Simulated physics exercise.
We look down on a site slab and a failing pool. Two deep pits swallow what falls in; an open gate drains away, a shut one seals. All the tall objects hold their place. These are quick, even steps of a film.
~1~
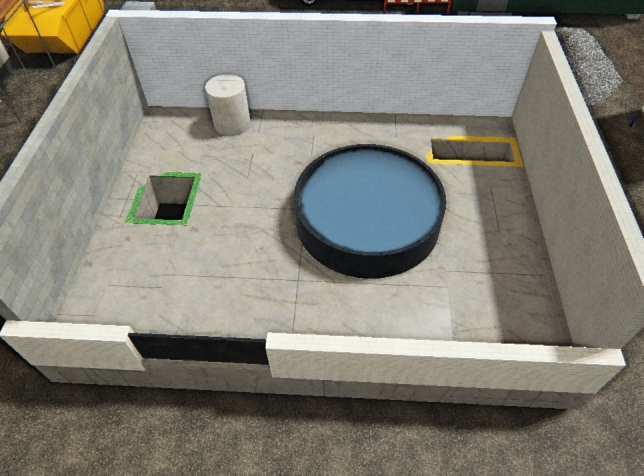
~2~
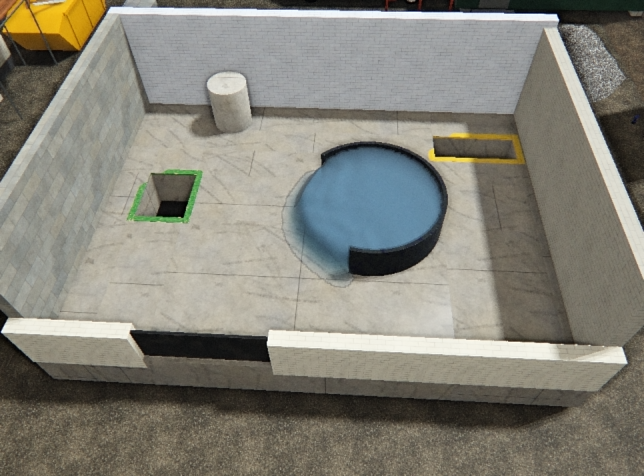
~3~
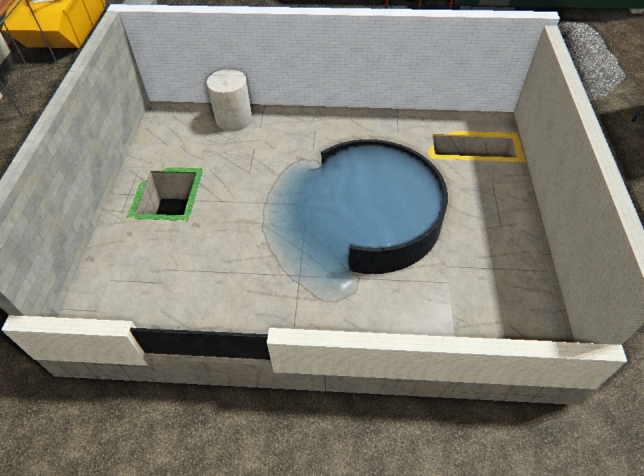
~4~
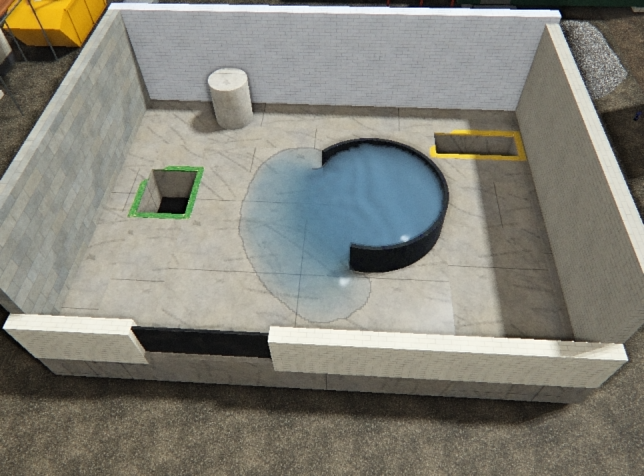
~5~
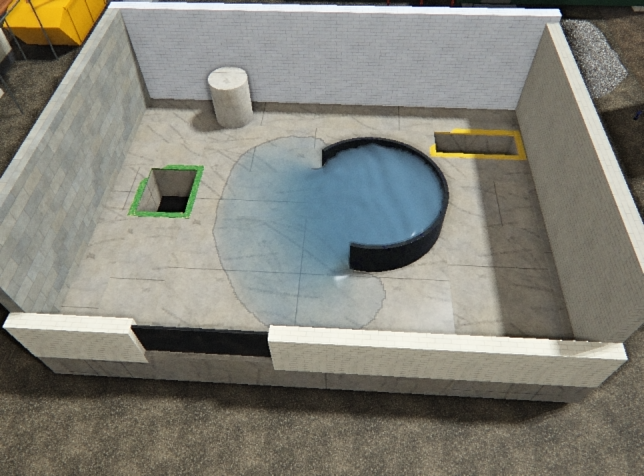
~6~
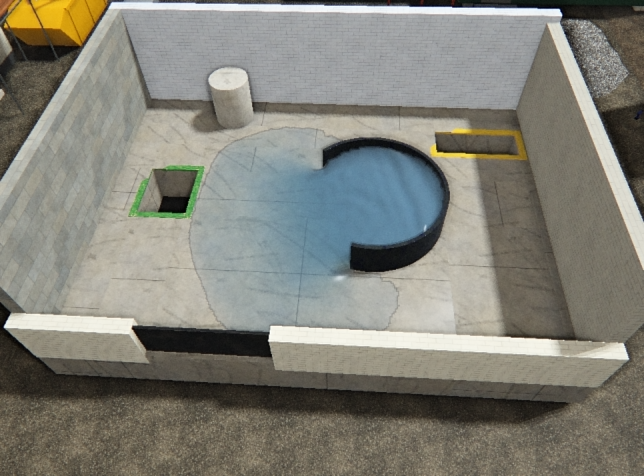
Round dark-walled pool opening on its left side, blue water spreading across the walled slab toward the green-edged pit and front wall.
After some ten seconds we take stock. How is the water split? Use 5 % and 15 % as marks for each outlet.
One by one: The gate takes under 5 %; the green pit takes over 15 %; the yellow pit takes under 5 %.
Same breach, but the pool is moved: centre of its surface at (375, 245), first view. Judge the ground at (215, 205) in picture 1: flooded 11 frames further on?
There: Covered.
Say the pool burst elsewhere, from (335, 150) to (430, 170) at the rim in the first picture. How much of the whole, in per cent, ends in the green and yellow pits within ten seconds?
Roughly, in per cent: Green 8, yellow 50.
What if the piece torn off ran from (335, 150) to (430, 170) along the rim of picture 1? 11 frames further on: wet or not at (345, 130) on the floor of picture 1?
There: Flooded.
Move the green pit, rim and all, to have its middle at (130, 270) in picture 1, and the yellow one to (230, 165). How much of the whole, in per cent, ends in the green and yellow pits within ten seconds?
Per cent: Green 45, yellow 20.
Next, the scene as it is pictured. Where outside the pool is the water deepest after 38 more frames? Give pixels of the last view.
Near (190, 101).
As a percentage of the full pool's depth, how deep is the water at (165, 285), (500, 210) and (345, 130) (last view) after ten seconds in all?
About 6, 4 and 8 per cent.
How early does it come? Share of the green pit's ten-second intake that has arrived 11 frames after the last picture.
I make it 15 per cent.
A moment on, water covers 45 % of the floor; the gate 0 %, the green pit 2 %, the yellow pit 0 %.
Next, water covers 50 % of the floor; the gate 0 %, the green pit 6 %, the yellow pit 0 %.
Then, water covers 60 % of the floor; the gate 0 %, the green pit 13 %, the yellow pit 0 %.
Later, water covers 70 % of the floor; the gate 0 %, the green pit 28 %, the yellow pit 0 %.
In the end, water covers 90 % of the floor; the gate 0 %, the green pit 39 %, the yellow pit 1 %.
